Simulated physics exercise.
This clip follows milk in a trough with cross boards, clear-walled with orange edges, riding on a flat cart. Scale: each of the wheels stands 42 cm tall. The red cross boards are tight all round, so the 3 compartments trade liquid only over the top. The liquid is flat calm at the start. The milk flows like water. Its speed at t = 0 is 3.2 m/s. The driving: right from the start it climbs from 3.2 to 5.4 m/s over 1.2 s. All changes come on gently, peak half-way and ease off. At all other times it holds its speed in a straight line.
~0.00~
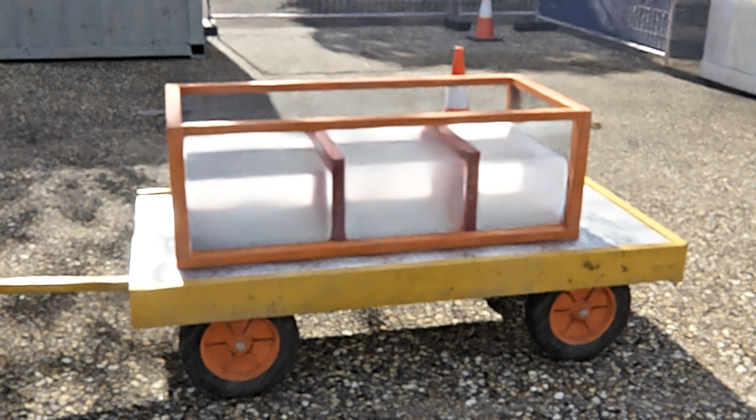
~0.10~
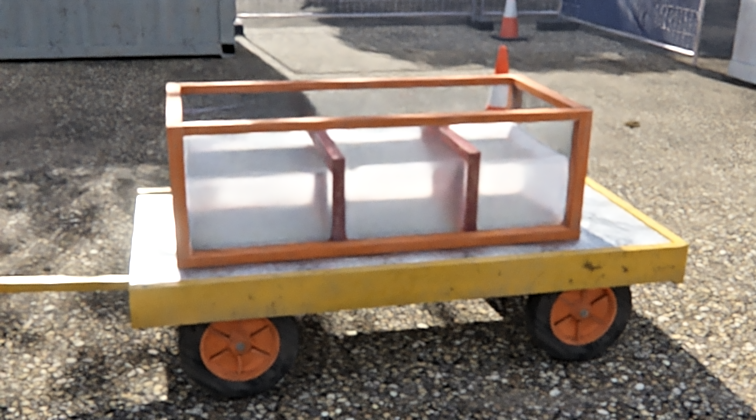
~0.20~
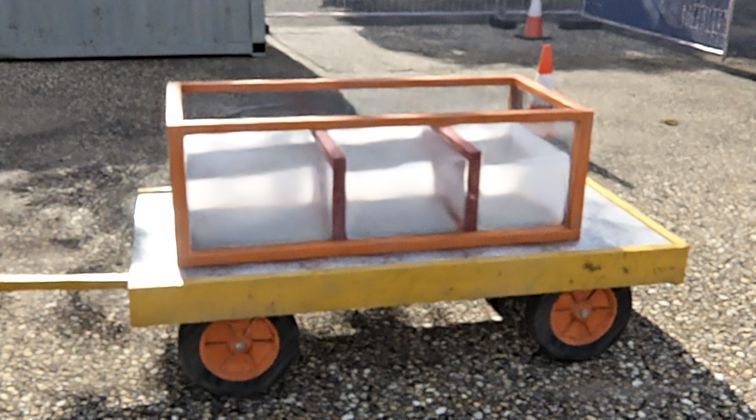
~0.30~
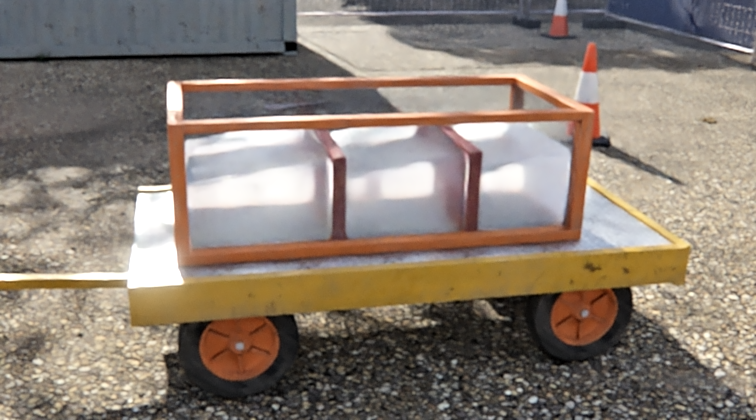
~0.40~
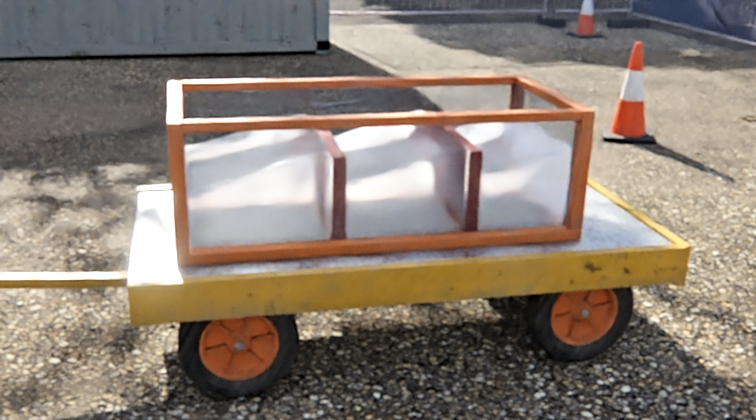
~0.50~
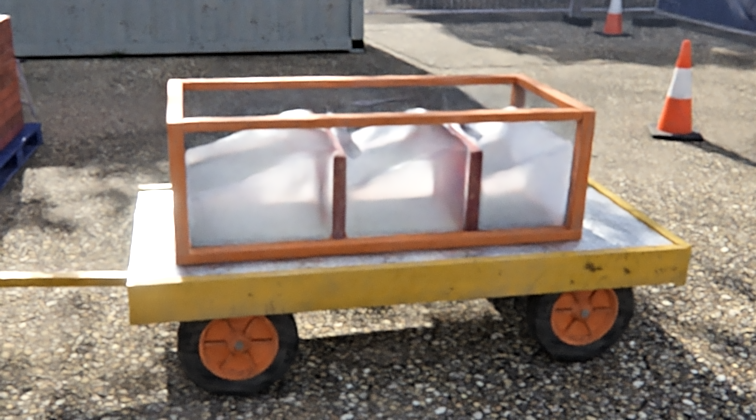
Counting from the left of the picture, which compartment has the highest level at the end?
The third compartment from the left.
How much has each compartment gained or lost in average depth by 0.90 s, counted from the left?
From the left: 2 down, 0, 2 up.
Then, 0.90 s in, the mean depths from the left are 25, 28, 29 cm.
Then, 1.30 s in, the mean depths from the left are 25, 28, 30 cm.
Then, 1.80 s in, the mean depths from the left are 25, 28, 30 cm.
Then, 4.18 s in, the mean depths from the left are 25, 28, 30 cm.
